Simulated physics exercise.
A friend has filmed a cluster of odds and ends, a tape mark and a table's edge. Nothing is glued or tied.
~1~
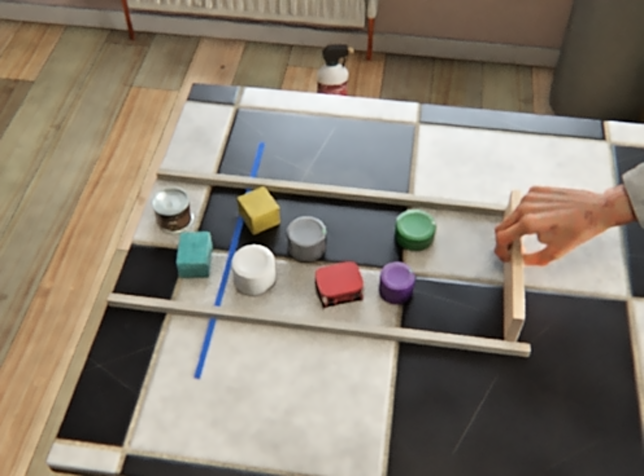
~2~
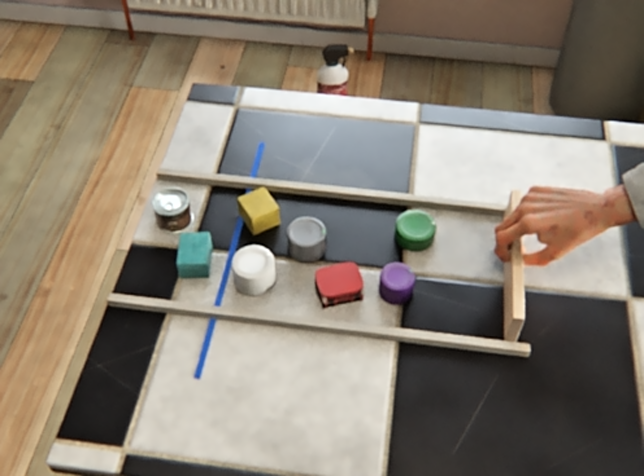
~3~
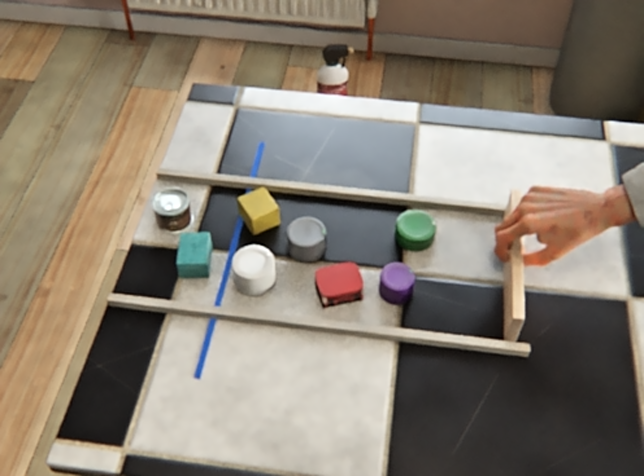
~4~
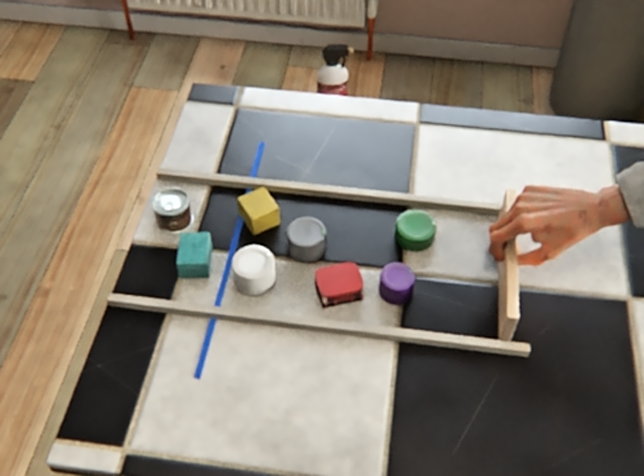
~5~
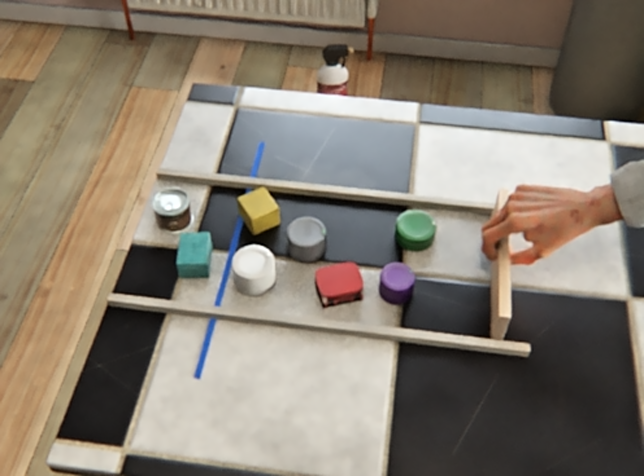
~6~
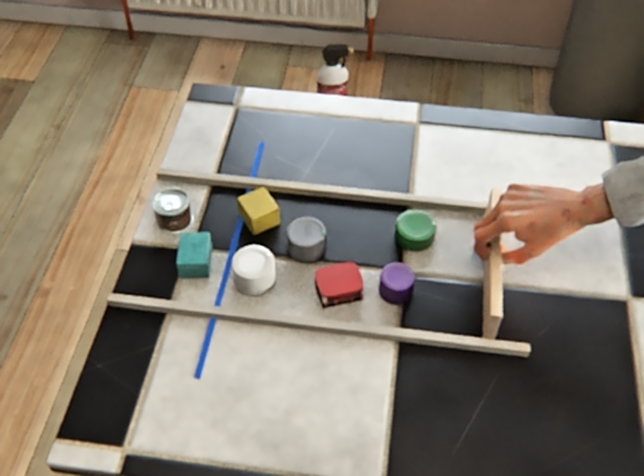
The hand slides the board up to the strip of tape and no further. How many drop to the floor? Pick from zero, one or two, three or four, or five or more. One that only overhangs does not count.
In the end the number that fall off is zero.
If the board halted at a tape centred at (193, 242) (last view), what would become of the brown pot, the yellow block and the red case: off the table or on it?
The brown pot goes over; the yellow block survives; the red case survives.
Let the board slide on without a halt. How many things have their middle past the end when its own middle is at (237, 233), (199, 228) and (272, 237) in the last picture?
It would be 0, 2 and 0.
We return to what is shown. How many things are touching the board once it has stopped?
In contact: 4.
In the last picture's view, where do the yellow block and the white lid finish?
About (194, 204), and the other about (173, 259).
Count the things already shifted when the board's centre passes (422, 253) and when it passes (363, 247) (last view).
The counts are 1 and 3.
Soon after, none off yet; brown pot at rest near (173, 211); turquoise block at rest near (195, 255); yellow block at rest near (259, 211).
In the end, the number that fall off is zero.
